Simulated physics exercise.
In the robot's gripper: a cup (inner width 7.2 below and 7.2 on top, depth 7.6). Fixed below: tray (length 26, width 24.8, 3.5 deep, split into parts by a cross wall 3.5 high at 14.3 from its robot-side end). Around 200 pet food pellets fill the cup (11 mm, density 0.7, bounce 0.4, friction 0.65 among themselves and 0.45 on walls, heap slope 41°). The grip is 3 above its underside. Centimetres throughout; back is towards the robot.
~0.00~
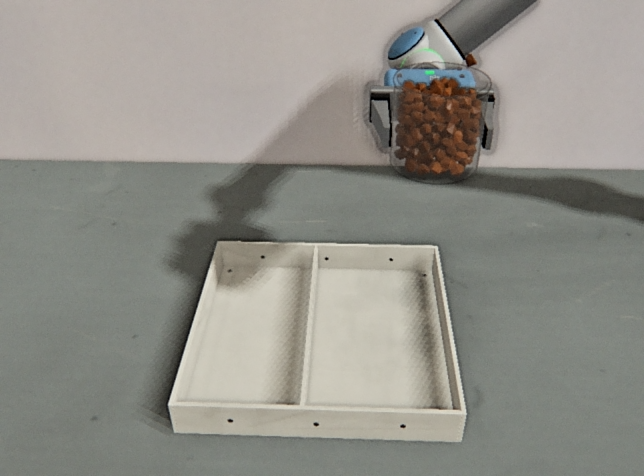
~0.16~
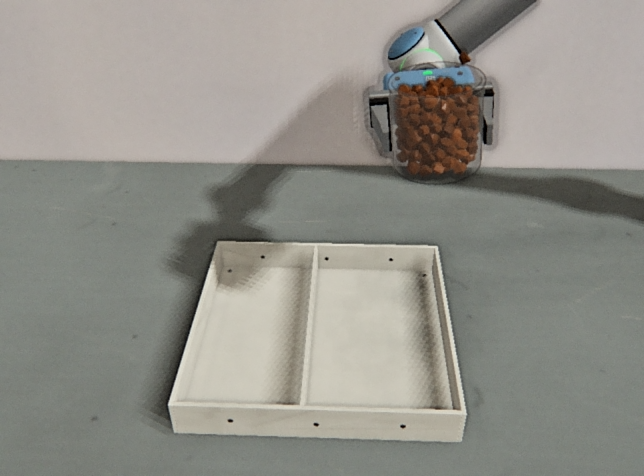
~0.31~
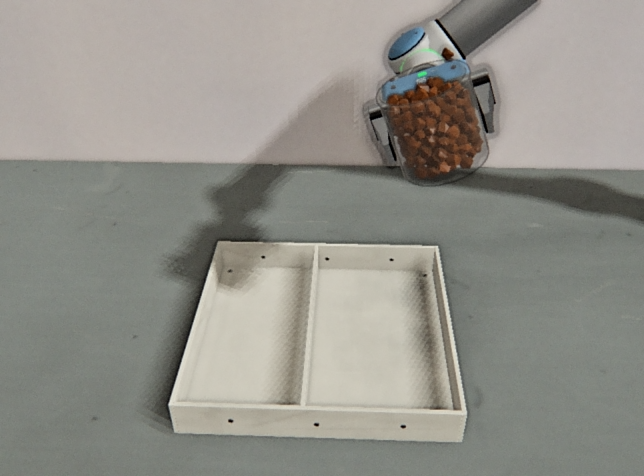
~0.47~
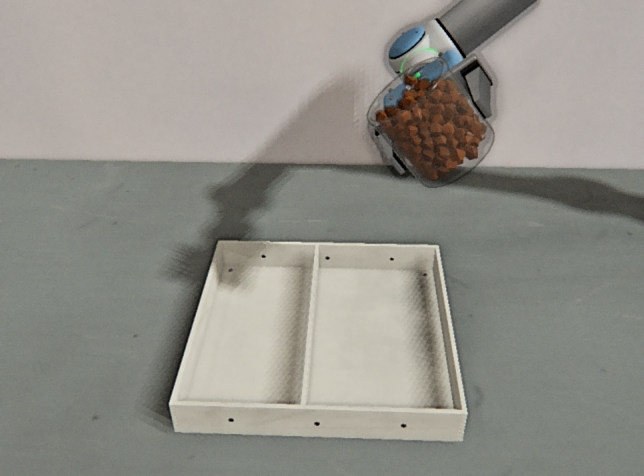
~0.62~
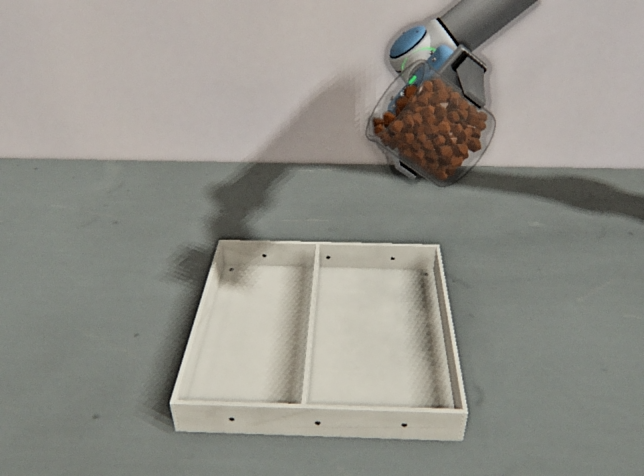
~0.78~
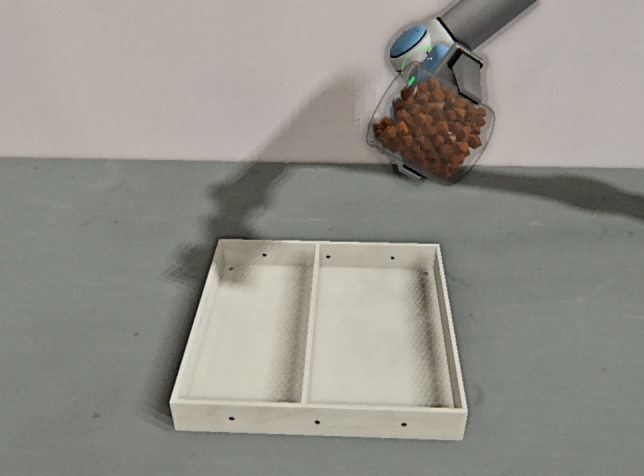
A clear cup packed with brown pellets, held in a robot's gripper, started upright and tilted steadily over to the left above and behind a divided white tray, with the pellets still inside.
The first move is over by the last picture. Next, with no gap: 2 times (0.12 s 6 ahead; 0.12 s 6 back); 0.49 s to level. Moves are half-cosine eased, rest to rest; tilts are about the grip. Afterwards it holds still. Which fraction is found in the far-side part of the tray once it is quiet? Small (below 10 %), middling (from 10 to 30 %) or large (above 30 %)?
A middling share, from 10 to 30 %, ends in the far-side part of the tray.
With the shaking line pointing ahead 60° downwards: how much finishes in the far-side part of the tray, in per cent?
About 5 per cent.
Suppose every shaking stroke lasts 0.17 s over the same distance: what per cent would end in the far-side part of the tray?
Then about 10 per cent.
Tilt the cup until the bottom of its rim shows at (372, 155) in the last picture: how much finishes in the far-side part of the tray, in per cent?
About 45 per cent.
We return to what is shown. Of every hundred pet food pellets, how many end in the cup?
Roughly 65 per cent.
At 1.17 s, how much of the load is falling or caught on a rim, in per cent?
About 3 per cent.
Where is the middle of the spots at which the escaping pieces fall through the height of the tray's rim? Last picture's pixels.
Around (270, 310).
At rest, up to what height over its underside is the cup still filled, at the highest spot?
Some 7.5 cm.
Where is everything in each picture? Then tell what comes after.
The cup middle at (437, 124), level; upper third of the load around (438, 104), from x 400 to 475, top at y 60; 195 in the cup, in the first picture.
The cup middle at (436, 124), tilted 6° forward; upper third of the load around (437, 103), from x 400 to 475, top at y 60, in the second picture.
The cup middle at (434, 125), tilted 20° forward; upper third of the load around (433, 105), from x 395 to 475, top at y 55, in the third picture.
The cup middle at (432, 125), tilted 39° forward; upper third of the load around (434, 107), from x 380 to 480, top at y 80, in the fourth picture.
The cup middle at (431, 126), tilted 53° forward; upper third of the load around (434, 106), from x 380 to 480, top at y 85, in the fifth picture.
The cup middle at (431, 126), tilted 59° forward; upper third of the load around (434, 108), from x 380 to 480, top at y 85; 195 in the cup, in the sixth picture.
After 1.17 s, tilted 59° forward, highest piece 28 above the table; 152 in the cup, 19 in the far-side part, 14 in the robot-side part, 5 on the table or floor, 5 in flight or on a rim.
After 1.56 s, tilted 20° forward, highest piece 28 above the table; 123 in the cup, 31 in the far-side part, 27 in the robot-side part, 14 on the table or floor.
After 1.95 s, level, highest piece 29 above the table; 123 in the cup, 31 in the far-side part, 27 in the robot-side part, 14 on the table or floor.
After 3.00 s, level, highest piece 29 above the table; 123 in the cup, 31 in the far-side part, 27 in the robot-side part, 14 on the table or floor.
In the end, 123 in the cup, 31 in the far-side part, 27 in the robot-side part, 14 on the table or floor. That is 16 % in the far-side part of the tray.
